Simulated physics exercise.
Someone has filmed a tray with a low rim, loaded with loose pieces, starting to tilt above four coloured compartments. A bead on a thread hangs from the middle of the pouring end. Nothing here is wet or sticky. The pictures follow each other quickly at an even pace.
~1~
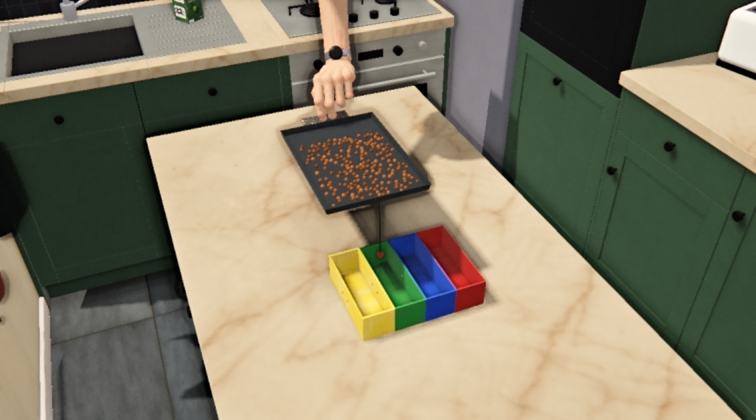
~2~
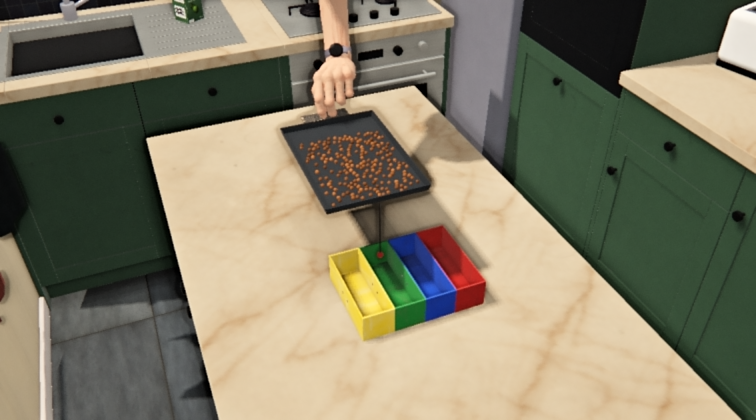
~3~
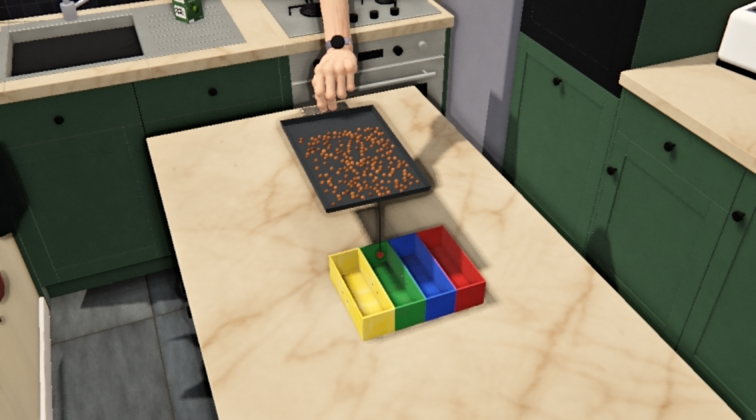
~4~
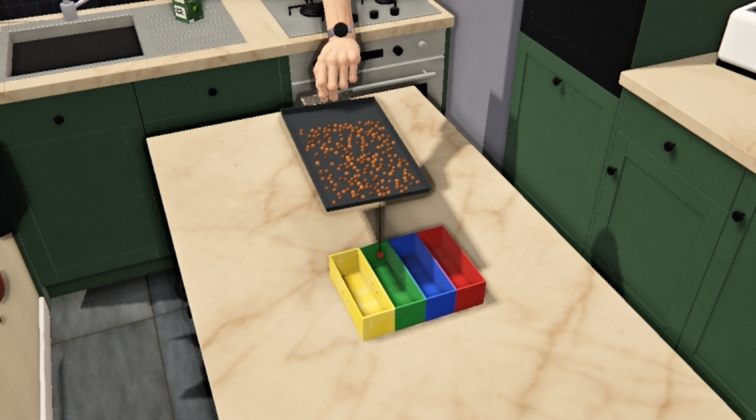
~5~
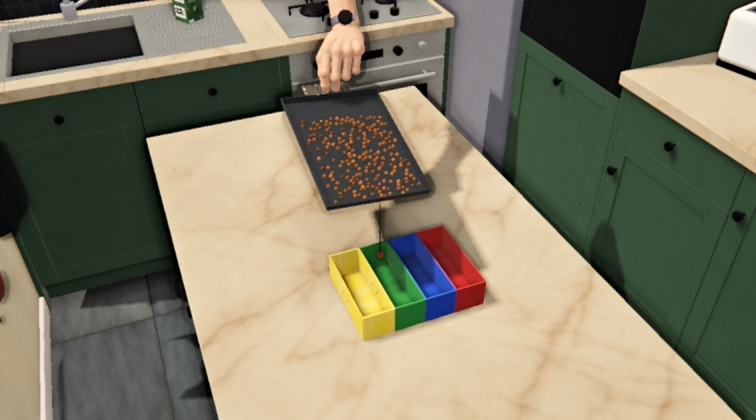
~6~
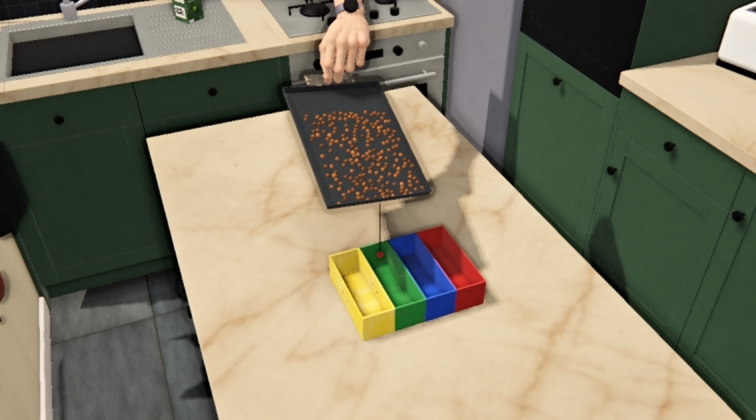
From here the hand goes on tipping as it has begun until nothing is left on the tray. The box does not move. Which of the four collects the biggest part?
It favours the blue compartment.
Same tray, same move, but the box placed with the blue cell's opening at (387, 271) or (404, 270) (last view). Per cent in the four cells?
In turn 60 and 100 in a hundred.
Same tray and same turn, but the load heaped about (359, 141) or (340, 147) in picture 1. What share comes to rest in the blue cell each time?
Roughly 60 per cent, and 60 per cent.
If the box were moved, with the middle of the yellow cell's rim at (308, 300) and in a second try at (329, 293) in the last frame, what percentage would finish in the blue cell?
First some 0, then 10 per cent.
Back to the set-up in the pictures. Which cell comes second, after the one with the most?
Next in line is that red cell.
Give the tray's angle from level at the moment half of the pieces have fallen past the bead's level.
Around 100° of tilt.
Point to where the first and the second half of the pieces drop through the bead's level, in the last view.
Early half (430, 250), late half (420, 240).
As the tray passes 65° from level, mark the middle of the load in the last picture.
Near (410, 193).
Shortly afterwards, tray tipped steeply; the bulk on the tray; a little in the red cell; a little in the blue cell; a little falling or outside the box.
Next, tray tipped past a quarter turn; only a few on the tray; near half in the blue cell; near a quarter in the red cell; a little in the green cell; near a quarter falling or outside the box.
Some moments later, tray tipped past a quarter turn; near two thirds in the blue cell; near a quarter in the red cell; a little in the green cell; only a few falling or outside the box.
In the end, tray tipped past a quarter turn; near two thirds in the blue cell; near a quarter in the red cell; a little in the green cell; none at all in the yellow cell; only a few outside the box.
